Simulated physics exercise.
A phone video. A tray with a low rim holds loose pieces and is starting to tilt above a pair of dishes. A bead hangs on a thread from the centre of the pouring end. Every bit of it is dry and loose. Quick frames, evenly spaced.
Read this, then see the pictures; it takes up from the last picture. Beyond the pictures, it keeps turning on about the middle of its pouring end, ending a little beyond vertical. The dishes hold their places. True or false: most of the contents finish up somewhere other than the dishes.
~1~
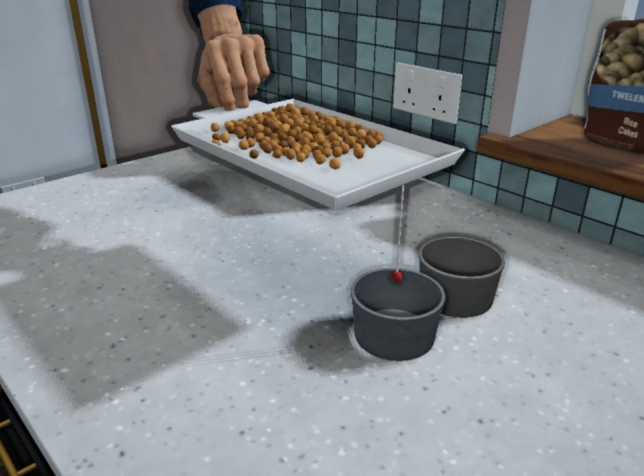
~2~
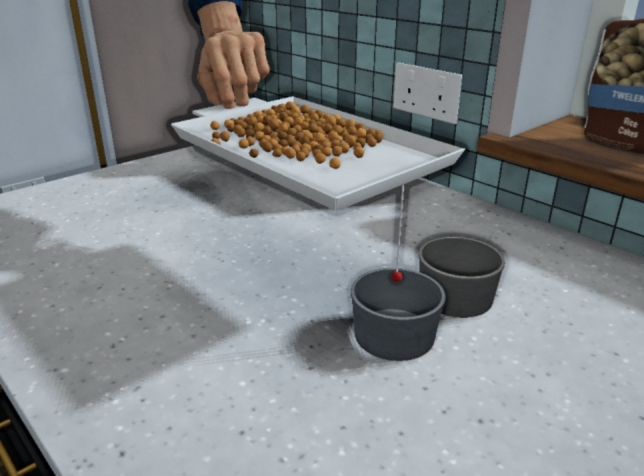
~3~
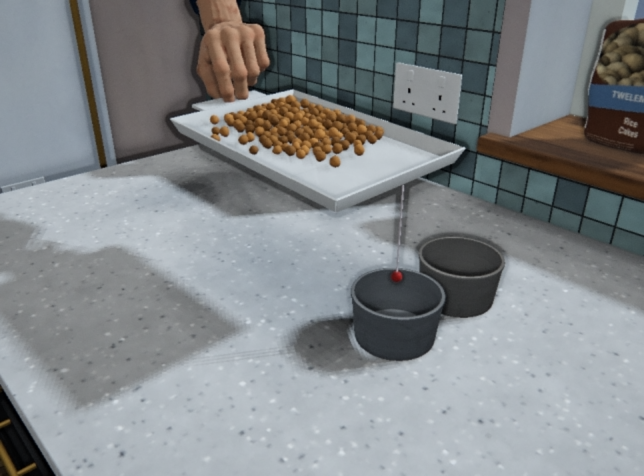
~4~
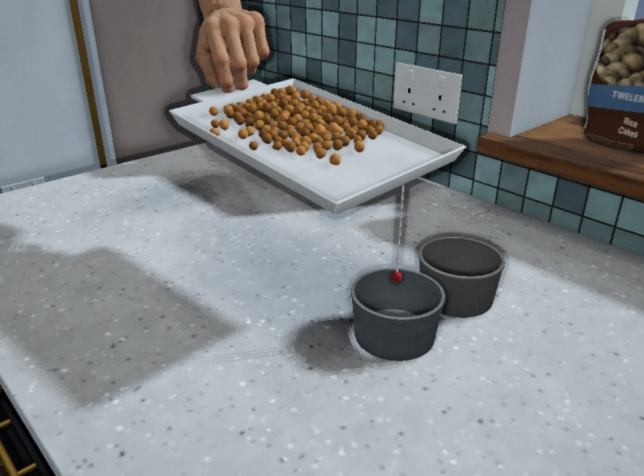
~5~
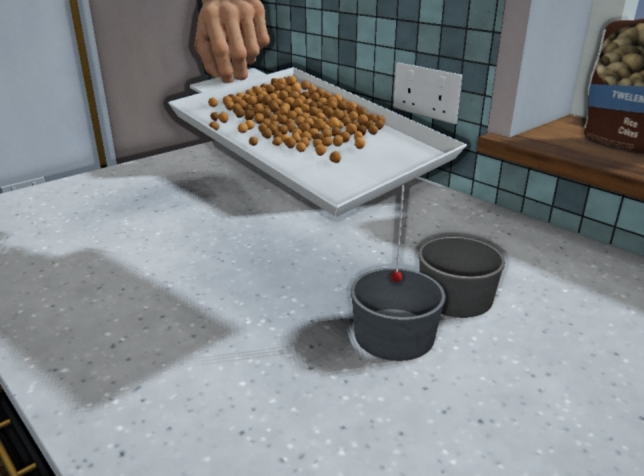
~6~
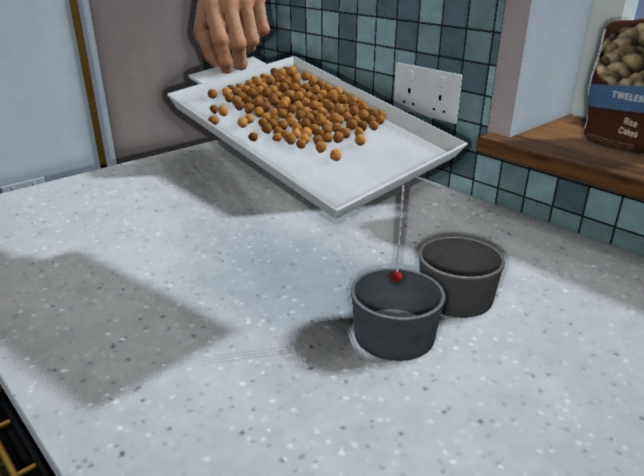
True.
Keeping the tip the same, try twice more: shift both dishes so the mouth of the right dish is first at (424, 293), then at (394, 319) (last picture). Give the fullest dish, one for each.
One: The left-side dish. Two: The right-side dish.
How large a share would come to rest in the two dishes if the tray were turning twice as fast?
Estimate: Some 0 %.
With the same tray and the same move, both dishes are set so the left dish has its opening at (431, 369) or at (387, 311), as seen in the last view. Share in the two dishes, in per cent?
In turn 0 and 40 in a hundred.
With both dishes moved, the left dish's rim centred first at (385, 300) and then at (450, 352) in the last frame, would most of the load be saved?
Well, it comes to a lesser portion at first and a lesser portion after that.
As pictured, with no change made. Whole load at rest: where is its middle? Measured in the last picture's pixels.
Close to (357, 397), more or less.
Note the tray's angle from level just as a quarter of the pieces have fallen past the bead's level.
Close to 65 degrees, I reckon.
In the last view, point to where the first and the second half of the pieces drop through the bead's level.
Half one: (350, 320), half two: (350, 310).
Just after the last frame, tray tipped steeply; the larger part on the tray; just a few in the left dish; roughly a quarter outside both; about a tenth in the air.
A moment on, tray tipped right over; just a few on the tray; about a tenth in the left dish; the larger part outside both; about a tenth in the air.
Further on, tray tipped past a quarter turn; about a tenth in the left dish; almost all outside both.
When it is over, tray tipped past a quarter turn; about a tenth in the left dish; not one in the right dish; almost all outside both.
